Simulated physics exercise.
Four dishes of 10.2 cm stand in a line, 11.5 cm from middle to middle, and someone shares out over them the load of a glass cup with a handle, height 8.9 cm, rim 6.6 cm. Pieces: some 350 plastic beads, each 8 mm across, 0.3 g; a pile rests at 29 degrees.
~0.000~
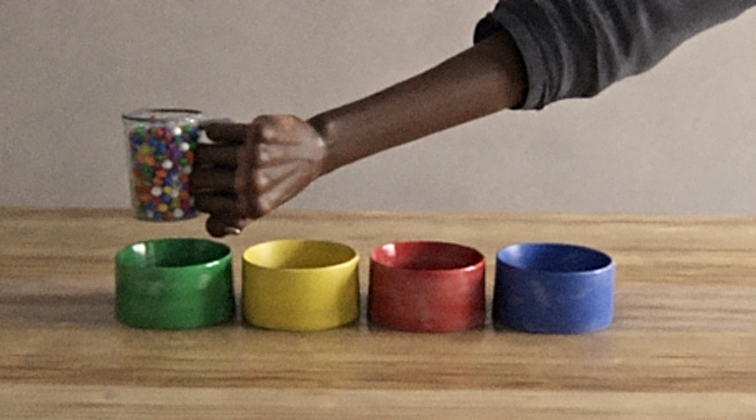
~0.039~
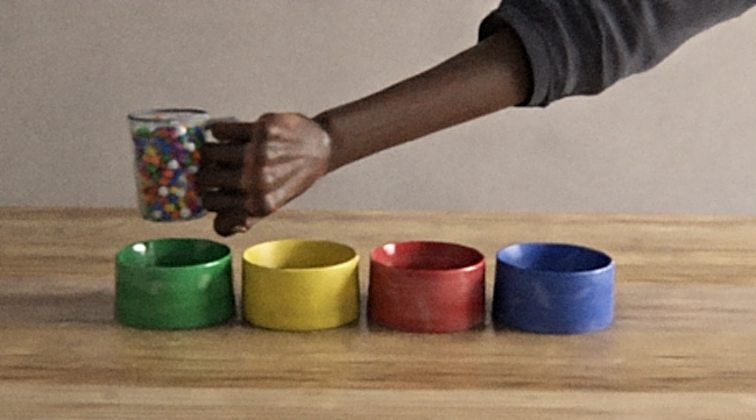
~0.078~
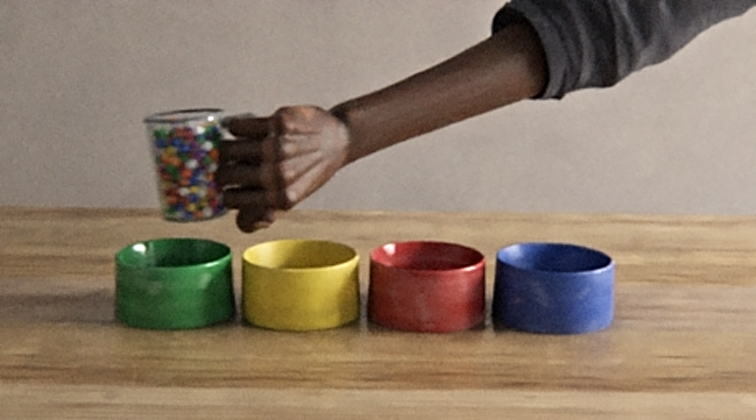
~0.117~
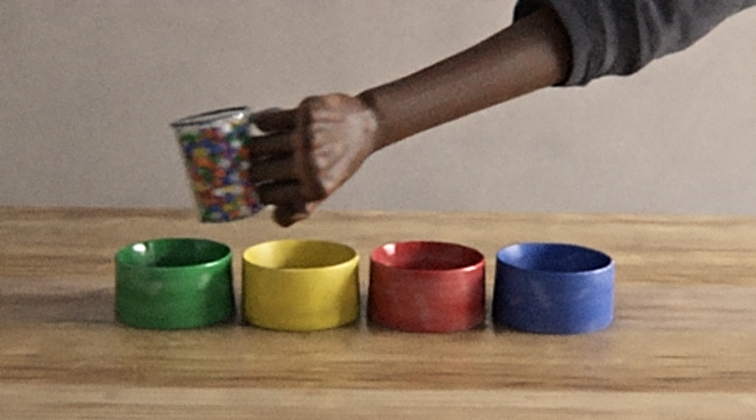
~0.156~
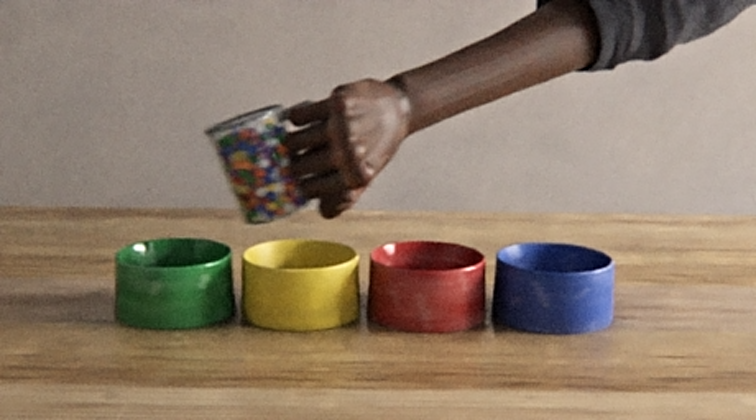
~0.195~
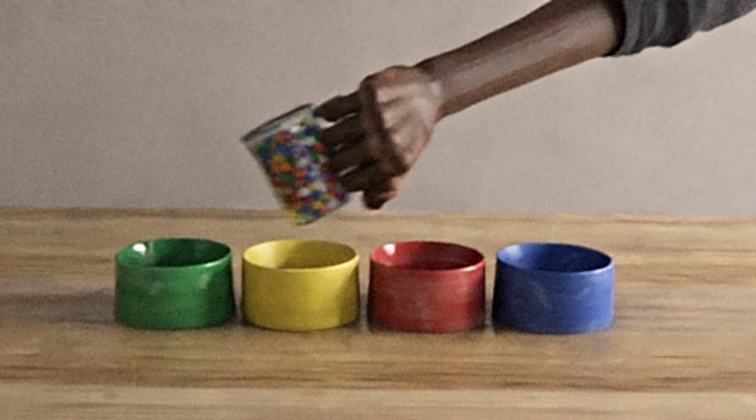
In this clip, a hand holds a clear cup of multicolored beads above a row of green, yellow, red and blue dishes, then moves it rightward from over the green dish to over the yellow one, tilting it leftward.
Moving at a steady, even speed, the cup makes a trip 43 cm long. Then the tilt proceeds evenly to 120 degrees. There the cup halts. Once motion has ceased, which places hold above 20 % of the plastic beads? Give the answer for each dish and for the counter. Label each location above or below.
Labels - red: Below, blue: Above, green: Below, yellow: Below, counter: Below.
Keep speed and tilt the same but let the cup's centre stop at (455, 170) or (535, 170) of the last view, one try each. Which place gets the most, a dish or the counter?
First try: Red; second try: Red.
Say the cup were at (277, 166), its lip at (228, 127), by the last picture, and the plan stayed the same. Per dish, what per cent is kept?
Dish by dish: Red 0 percent, blue 100 percent, green 0 percent, yellow 0 percent.
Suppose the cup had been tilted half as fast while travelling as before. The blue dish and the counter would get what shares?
Blue 100; counter 0.
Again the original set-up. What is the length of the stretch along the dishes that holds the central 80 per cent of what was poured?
6 centimetres.
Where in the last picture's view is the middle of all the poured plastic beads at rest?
Look around (555, 291) in the last picture.
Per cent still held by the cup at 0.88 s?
Roughly 35 per cent of the load.
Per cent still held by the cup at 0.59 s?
Roughly 95 per cent, I'd say.
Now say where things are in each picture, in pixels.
In the first frame, cup at (165, 165), tilt 0 degrees, lip at (126, 115), moved 0.0 cm; middle of the pieces at (170, 164); green dish at (174, 253); yellow dish at (301, 255); red dish at (427, 256); blue dish at (554, 258).
In the second frame, cup at (172, 165), tilt 1 degrees, lip at (131, 115), moved 0.6 cm; middle of the pieces at (171, 172).
In the third frame, cup at (190, 165), tilt 5 degrees, lip at (147, 118), moved 2.2 cm; middle of the pieces at (191, 172).
In the fourth frame, cup at (222, 166), tilt 11 degrees, lip at (174, 123), moved 5.1 cm; middle of the pieces at (223, 172).
In the fifth frame, cup at (261, 166), tilt 19 degrees, lip at (209, 130), moved 8.5 cm; middle of the pieces at (263, 172).
In the sixth frame, cup at (300, 167), tilt 27 degrees, lip at (244, 138), moved 12.0 cm; middle of the pieces at (303, 173); green dish at (174, 253); yellow dish at (301, 255); red dish at (427, 256); blue dish at (554, 258). Its pace works out near 195 degrees a second; the hand travels 89 cm a second.
After 0.43 s, tilt 73 degrees; cup holds 100 %.
Then, at 0.59 s, tilt 105 degrees; cup holds 95 %, blue 5 %.
Then, at 0.88 s, tilt 120 degrees; cup holds 35 %, blue 65 %.
At rest (1.7 s), red 0 %, blue 100 %, green 0 %, yellow 0 %, counter 0 %.
